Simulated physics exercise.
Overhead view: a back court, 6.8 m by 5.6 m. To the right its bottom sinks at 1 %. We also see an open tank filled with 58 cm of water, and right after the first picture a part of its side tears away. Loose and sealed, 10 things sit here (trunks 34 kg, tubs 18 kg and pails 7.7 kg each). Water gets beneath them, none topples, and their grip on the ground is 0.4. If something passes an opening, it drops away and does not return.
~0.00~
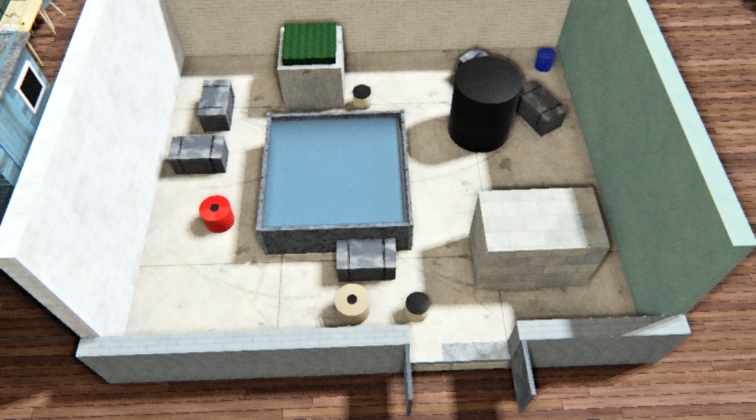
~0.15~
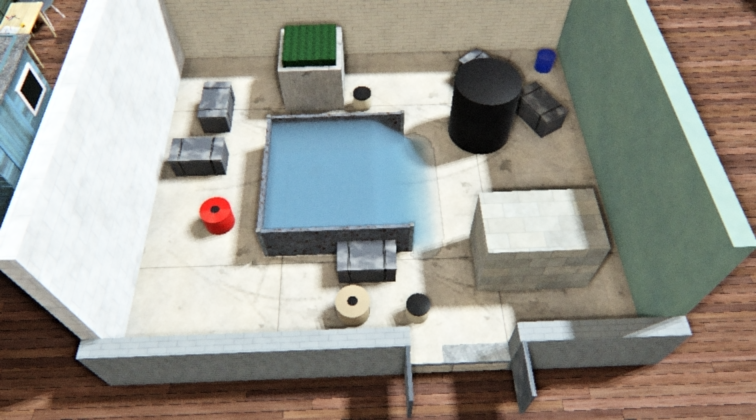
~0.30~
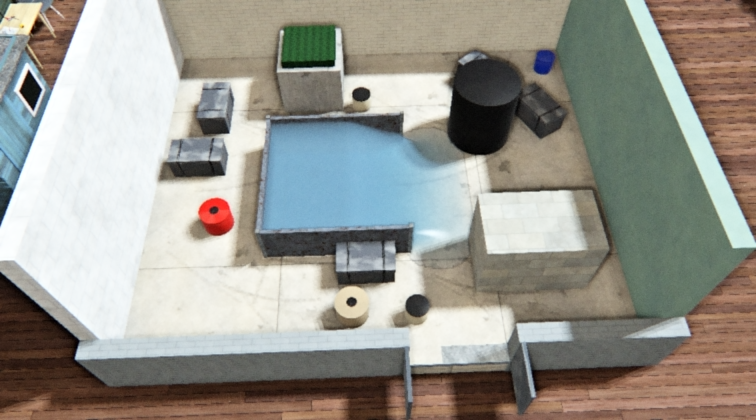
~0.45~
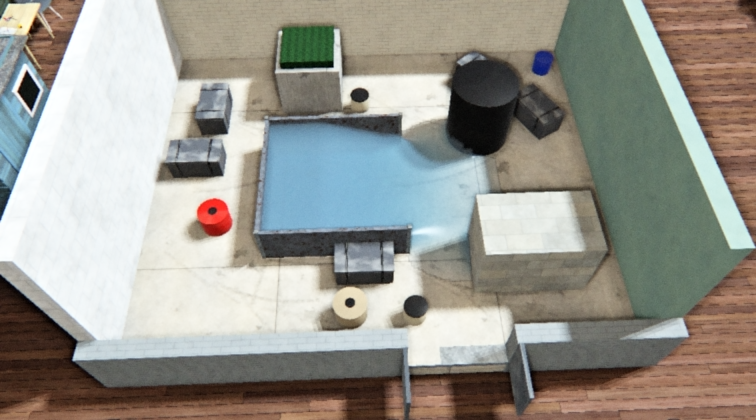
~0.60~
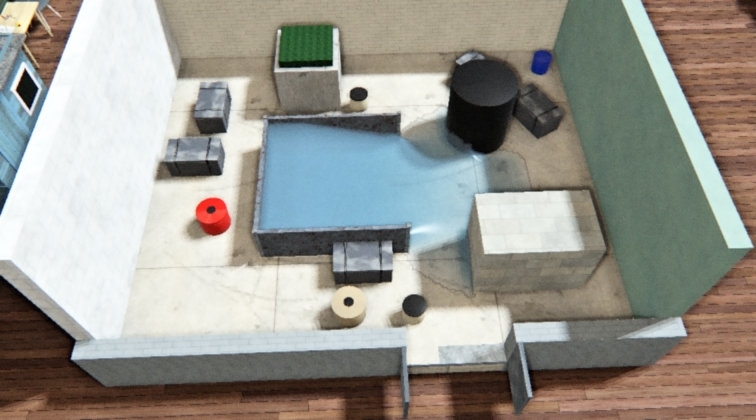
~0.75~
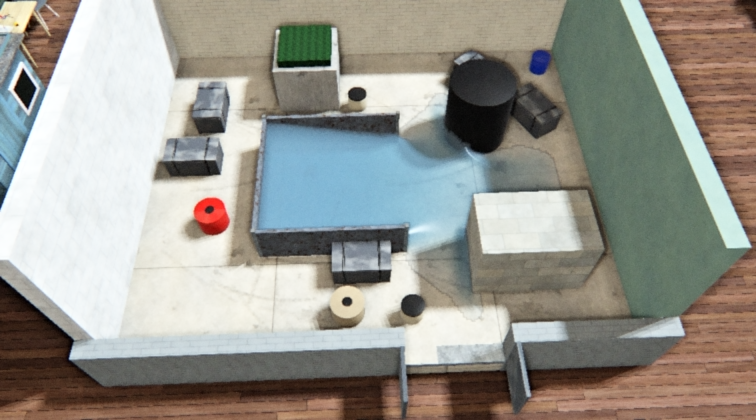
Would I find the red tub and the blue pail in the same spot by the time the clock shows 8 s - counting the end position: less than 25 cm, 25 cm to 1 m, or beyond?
Result: My guess is the red tub remains near its start; my guess is the blue pail gets washed a long way.
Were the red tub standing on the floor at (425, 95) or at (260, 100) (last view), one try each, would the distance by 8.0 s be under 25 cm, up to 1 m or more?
Outcomes in order: It is taken a long way; it sits still.
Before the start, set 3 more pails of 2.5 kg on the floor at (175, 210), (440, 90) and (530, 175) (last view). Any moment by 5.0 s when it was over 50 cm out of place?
The first one ends up inside that, the second beyond that, the third beyond that.
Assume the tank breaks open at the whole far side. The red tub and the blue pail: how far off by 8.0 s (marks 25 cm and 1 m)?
In that situation the red tub creeps a little, while the blue pail drifts a long way.
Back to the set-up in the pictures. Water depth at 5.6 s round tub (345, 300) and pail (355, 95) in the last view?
Close to 6 and 11 centimetres.
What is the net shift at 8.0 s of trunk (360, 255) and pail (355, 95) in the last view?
Respectively: 5 cm / 200 cm.
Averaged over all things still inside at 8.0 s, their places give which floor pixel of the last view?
That lands at roughly (285, 175).
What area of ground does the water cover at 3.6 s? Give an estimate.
Wet area: Approx. 22 m2.
After 1.6 s the red tub is near (209, 210), 0.0 m from its start, aground; the blue pail is near (541, 56), 0.0 m from its start, aground; 0 of 10 are out; 0 afloat.
After 3.6 s the red tub is near (209, 210), 0.0 m from its start, aground; the blue pail is near (493, 55), 0.9 m from its start, afloat; 0 of 10 are out; 3 afloat.
After 5.6 s the red tub is near (209, 210), 0.0 m from its start, aground; the blue pail is near (405, 69), 2.4 m from its start, afloat; 0 of 10 are out; 4 afloat.
After 8.0 s the red tub is near (209, 210), 0.0 m from its start, aground; the blue pail is near (398, 98), 2.7 m from its start, afloat; 0 of 10 are out; 2 afloat.
